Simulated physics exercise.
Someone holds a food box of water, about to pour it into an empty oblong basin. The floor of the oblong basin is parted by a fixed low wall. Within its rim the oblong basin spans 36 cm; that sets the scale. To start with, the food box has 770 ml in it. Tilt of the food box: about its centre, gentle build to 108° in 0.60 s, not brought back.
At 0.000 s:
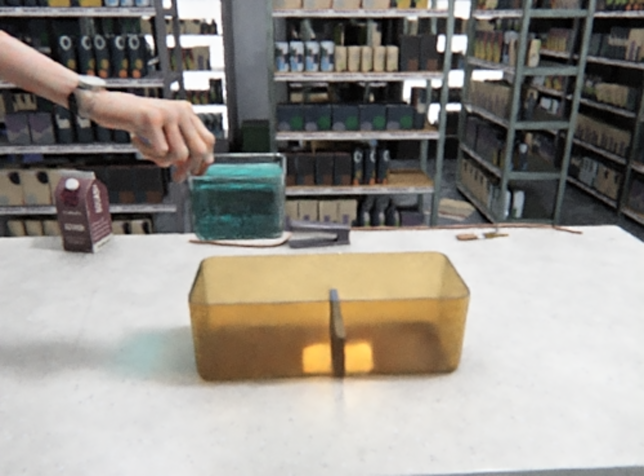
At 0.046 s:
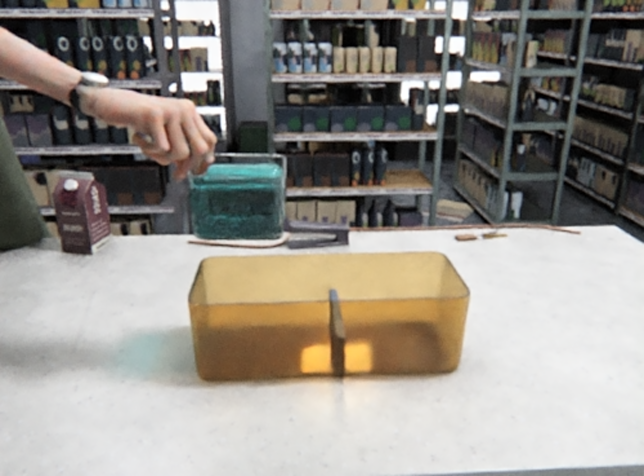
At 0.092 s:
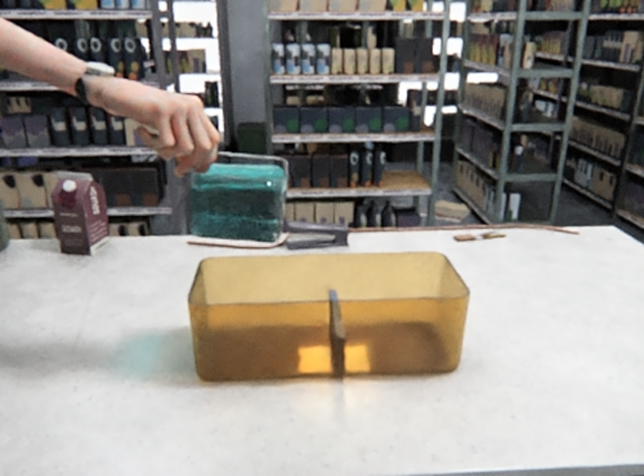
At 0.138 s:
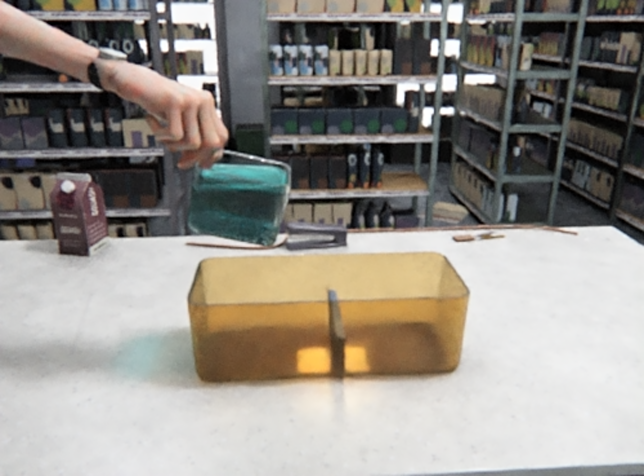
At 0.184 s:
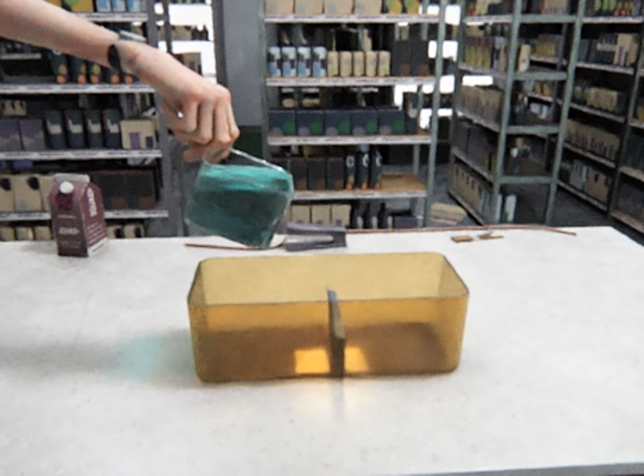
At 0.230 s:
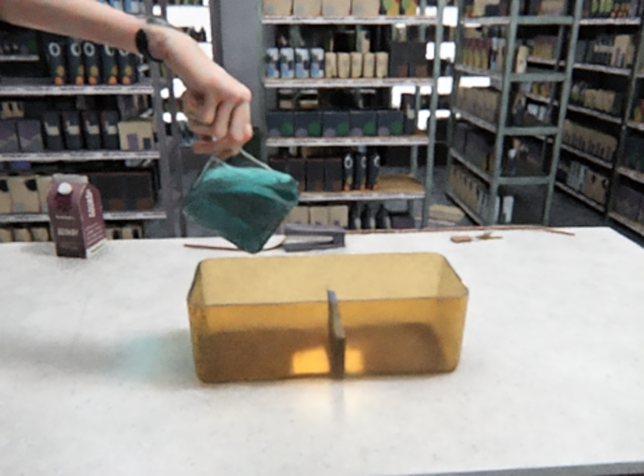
We see a hand holding a clear container of teal liquid above a pale table, behind an empty amber basin with a divider; the hand gradually tilts the container to the right, its lower corner swinging downward.
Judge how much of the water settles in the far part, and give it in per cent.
Some 34 per cent settles in the far part.
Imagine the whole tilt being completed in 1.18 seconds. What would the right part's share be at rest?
Estimate: Close to 60 per cent.
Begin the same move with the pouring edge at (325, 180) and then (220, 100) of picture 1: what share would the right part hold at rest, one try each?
Near 85 in a hundred on the first go and near 5 in a hundred on the second.
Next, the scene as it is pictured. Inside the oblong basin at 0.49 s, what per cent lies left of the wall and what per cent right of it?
Roughly 14 sits left and 22 sits right.
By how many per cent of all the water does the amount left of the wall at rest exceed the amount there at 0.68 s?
I'd say near 9 percent.
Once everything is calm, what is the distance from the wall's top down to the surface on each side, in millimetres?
Left 38 mm, right 46 mm.
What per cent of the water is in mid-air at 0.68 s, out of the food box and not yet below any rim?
About 6 % of the total.
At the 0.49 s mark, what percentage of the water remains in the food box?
I'd put it near 30 percent.
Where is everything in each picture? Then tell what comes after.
The first frame shows tilt 0°; pouring edge (284, 166); surface from (197, 175) to (283, 174); the oblong basin's rim runs from (195, 280) to (457, 273); the wall's top is at (337, 312).
The second frame shows tilt 2°; pouring edge (285, 167); surface from (197, 175) to (283, 174).
The third frame shows tilt 6°; pouring edge (287, 171); surface from (198, 174) to (285, 175).
The fourth frame shows tilt 14°; pouring edge (289, 177); surface from (200, 174) to (287, 176).
The fifth frame shows tilt 23°; pouring edge (291, 186); surface from (200, 178) to (291, 179).
The sixth frame shows tilt 35°; pouring edge (292, 196); surface from (195, 183) to (291, 188); 4 per cent is over the edge.
By 0.49 s the tilt is 99° and 30 per cent is still to pour, 14 is left of the wall and 22 right of it.
By 0.68 s the tilt is 108° and 5 per cent is still to pour, 55 is left of the wall and 34 right of it.
By 0.88 s the tilt is 108° and 0 per cent is still to pour, 58 is left of the wall and 33 right of it.
By 1.10 s the tilt is 108° and 0 per cent is still to pour, 63 is left of the wall and 34 right of it.
At rest 63 per cent lies left of the wall, 34 right of it and 2 outside.
